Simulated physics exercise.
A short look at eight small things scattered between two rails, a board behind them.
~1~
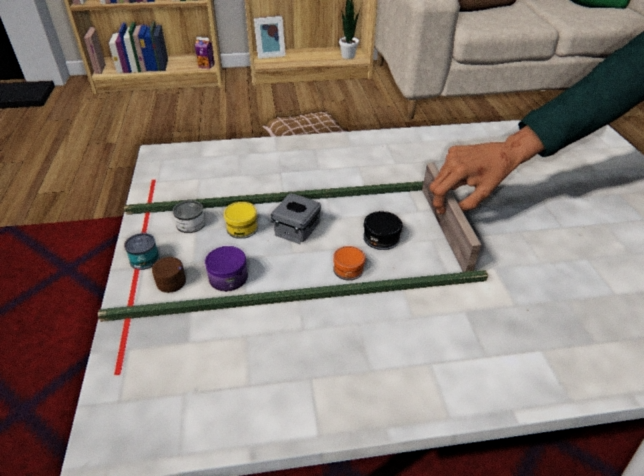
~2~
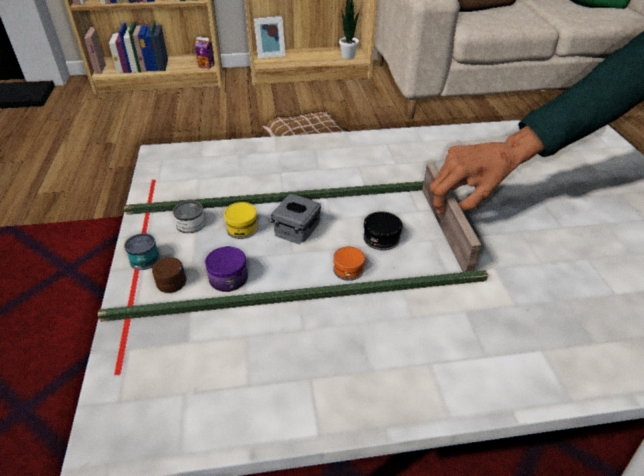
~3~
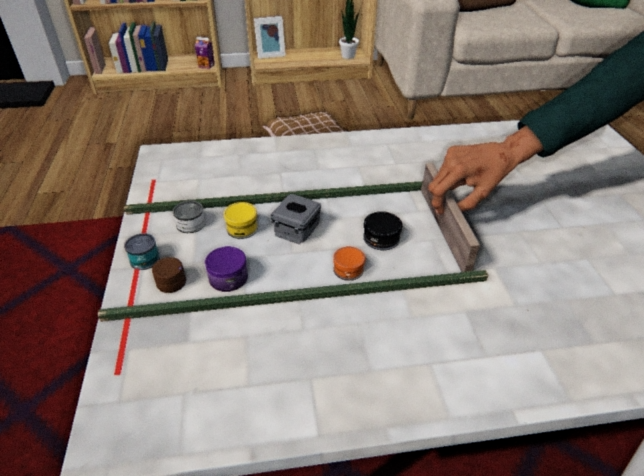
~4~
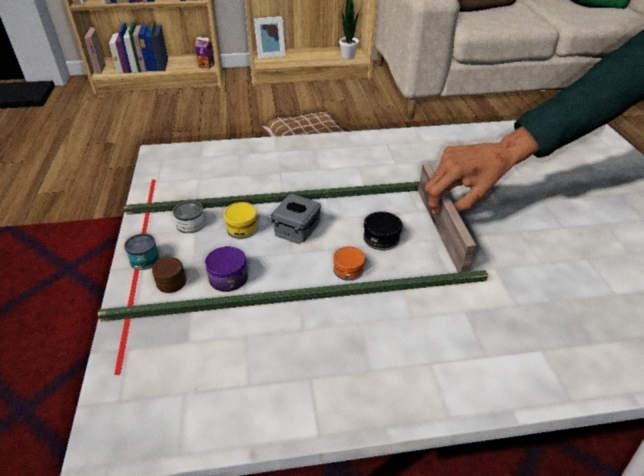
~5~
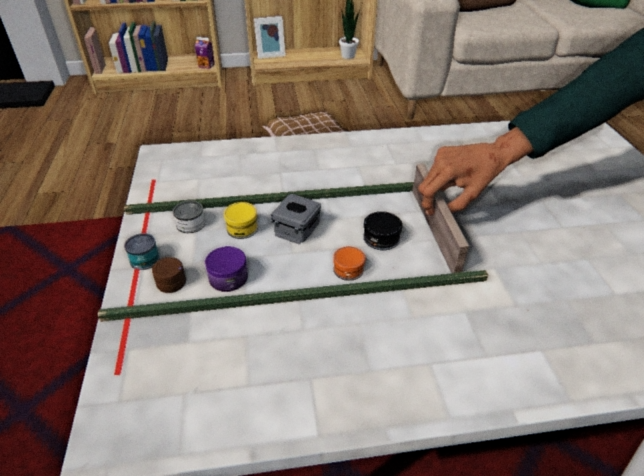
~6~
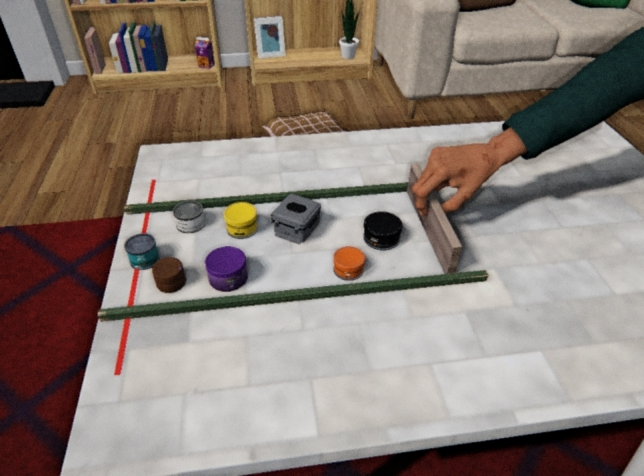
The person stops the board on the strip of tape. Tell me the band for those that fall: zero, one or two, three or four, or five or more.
The number that fall off is five or more.
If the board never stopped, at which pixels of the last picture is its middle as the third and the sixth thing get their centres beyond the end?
Its middle is around (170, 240) and later (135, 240).
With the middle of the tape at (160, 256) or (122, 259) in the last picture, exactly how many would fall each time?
The counts: 5 and 8.
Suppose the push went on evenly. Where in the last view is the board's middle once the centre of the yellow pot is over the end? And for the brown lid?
About (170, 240), and (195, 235) for the other.
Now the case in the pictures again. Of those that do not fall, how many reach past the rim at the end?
The number is 3.
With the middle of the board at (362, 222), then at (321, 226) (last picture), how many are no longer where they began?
The counts are 1 and 3.
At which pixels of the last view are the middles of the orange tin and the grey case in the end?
The orange tin at (114, 288), the grey case at (122, 220).
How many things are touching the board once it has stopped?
In contact: 3.
Soon after, none off yet; turquoise tin at rest near (142, 252); brown lid at rest near (169, 275); white tin at rest near (189, 217).
At rest, the number that fall off is five or more; fallen, yellow pot, purple tub, white tin, brown lid and turquoise tin.
